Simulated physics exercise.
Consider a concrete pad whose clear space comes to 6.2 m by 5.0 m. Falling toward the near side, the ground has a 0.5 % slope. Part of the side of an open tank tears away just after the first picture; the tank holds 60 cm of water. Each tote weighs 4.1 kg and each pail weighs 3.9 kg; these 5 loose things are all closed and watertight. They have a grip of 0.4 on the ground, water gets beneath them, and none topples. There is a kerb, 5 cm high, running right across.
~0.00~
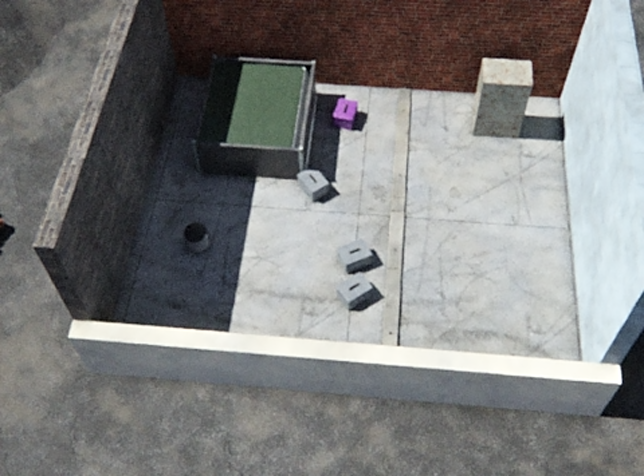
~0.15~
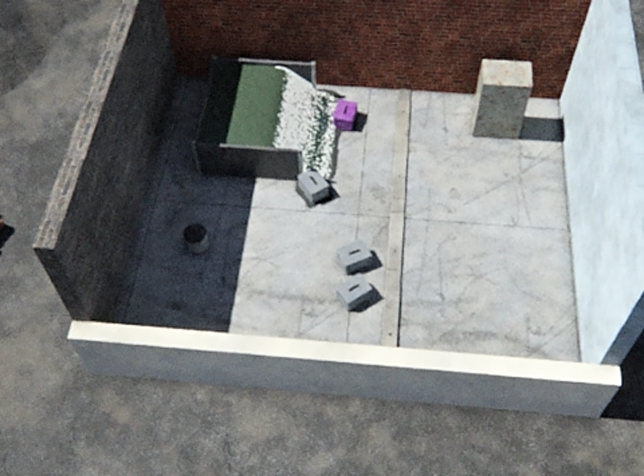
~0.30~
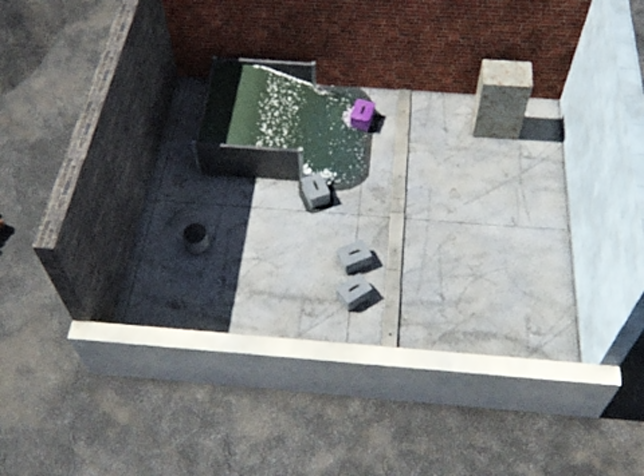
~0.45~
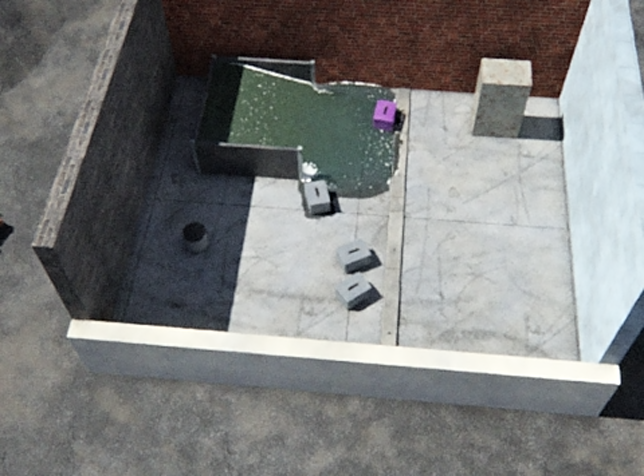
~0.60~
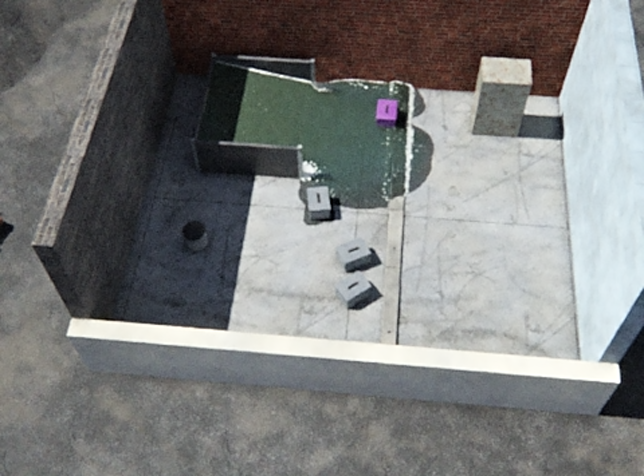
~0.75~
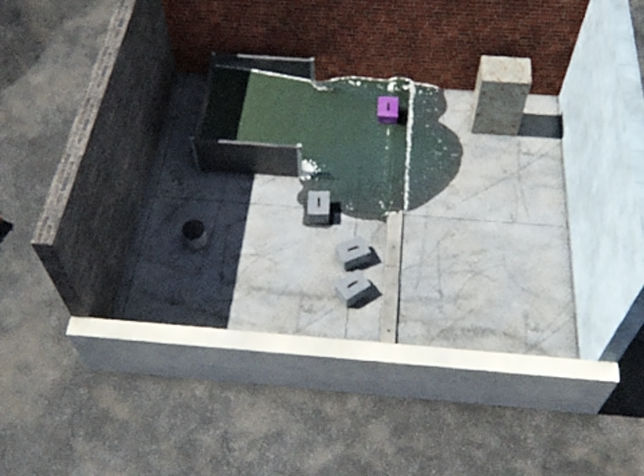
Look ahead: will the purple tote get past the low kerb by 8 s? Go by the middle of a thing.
Outcome: Purple tote goes beyond the kerb.
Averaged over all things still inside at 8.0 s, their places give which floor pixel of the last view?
They average out to somewhere around (275, 239).
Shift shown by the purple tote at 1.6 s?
By then it has shifted roughly 200 cm.
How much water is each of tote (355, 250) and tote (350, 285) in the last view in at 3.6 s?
First about 3 cm, second about 2 cm.
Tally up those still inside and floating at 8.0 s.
It comes to 4.
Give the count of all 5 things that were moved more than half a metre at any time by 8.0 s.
I make it 4.
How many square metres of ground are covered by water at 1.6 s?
Flooded: Near 15 m2.
After 1.6 s the purple tote is near (464, 98), 1.8 m from its start, afloat; 1 of 5 are over the mark; 1 afloat.
After 3.6 s the purple tote is near (523, 88), 2.8 m from its start, afloat; 1 of 5 are over the mark; 1 afloat.
After 5.6 s the purple tote is near (540, 155), 3.0 m from its start, afloat; 1 of 5 are over the mark; 2 afloat.
After 8.0 s the purple tote is near (530, 232), 3.5 m from its start, afloat; 1 of 5 are over the mark; 4 afloat.
